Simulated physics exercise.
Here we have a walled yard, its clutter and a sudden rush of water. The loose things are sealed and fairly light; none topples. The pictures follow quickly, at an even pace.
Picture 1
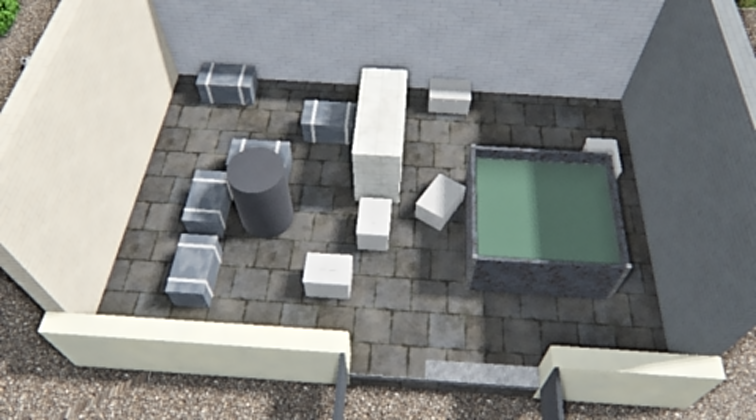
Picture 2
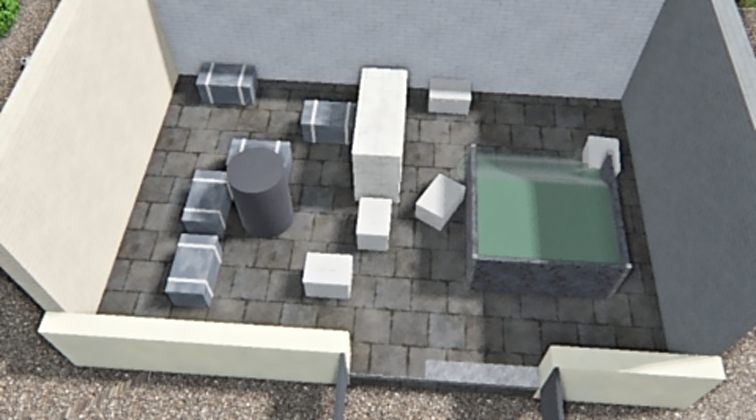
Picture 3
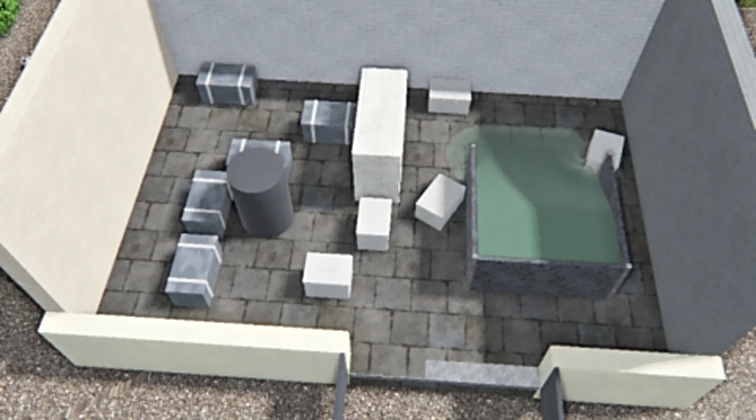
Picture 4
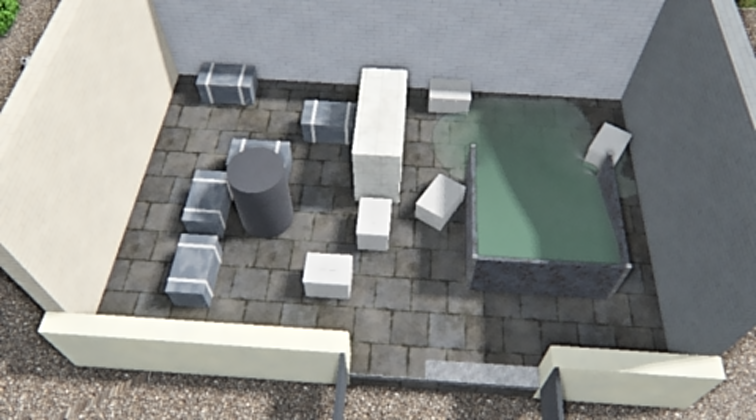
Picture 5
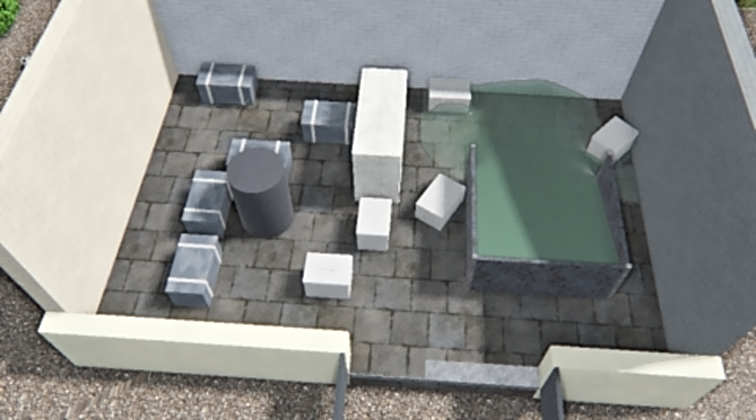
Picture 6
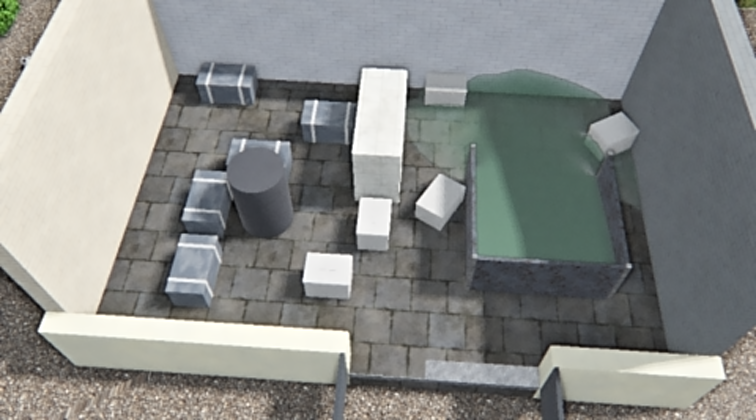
Green water sinks at the back of a dark-walled tank in a walled yard, then pours out over the paving behind it. It pushes a pale block beside the right wall, turning it, then spreads to the rear wall and around another pale block, which shifts slightly.
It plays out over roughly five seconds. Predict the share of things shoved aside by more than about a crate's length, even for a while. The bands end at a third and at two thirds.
Share: From one to two thirds.
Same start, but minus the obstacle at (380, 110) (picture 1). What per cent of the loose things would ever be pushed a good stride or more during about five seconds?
Some 40 per cent.
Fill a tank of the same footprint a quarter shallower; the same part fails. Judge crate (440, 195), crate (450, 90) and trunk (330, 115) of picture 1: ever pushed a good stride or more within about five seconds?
As listed: Yes, moved that far, less than that.
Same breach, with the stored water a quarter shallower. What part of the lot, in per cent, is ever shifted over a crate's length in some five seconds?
Some 40 per cent.
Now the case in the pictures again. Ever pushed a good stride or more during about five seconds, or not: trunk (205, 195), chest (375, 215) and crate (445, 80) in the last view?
As listed: Short of that, less than that, pushed that far.
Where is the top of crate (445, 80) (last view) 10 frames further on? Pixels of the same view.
Close to (282, 88).
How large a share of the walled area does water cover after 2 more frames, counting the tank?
Some 30 per cent.
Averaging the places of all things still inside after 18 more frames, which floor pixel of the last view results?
Around (313, 209).
A moment on, 1 of 10 are well off their spots; 0 afloat.
Next, 2 of 10 are well off their spots; 2 afloat.
Later, 4 of 10 are well off their spots; 3 afloat.
In the end, 4 of 10 are well off their spots, and 4 have been at some point; 3 afloat.
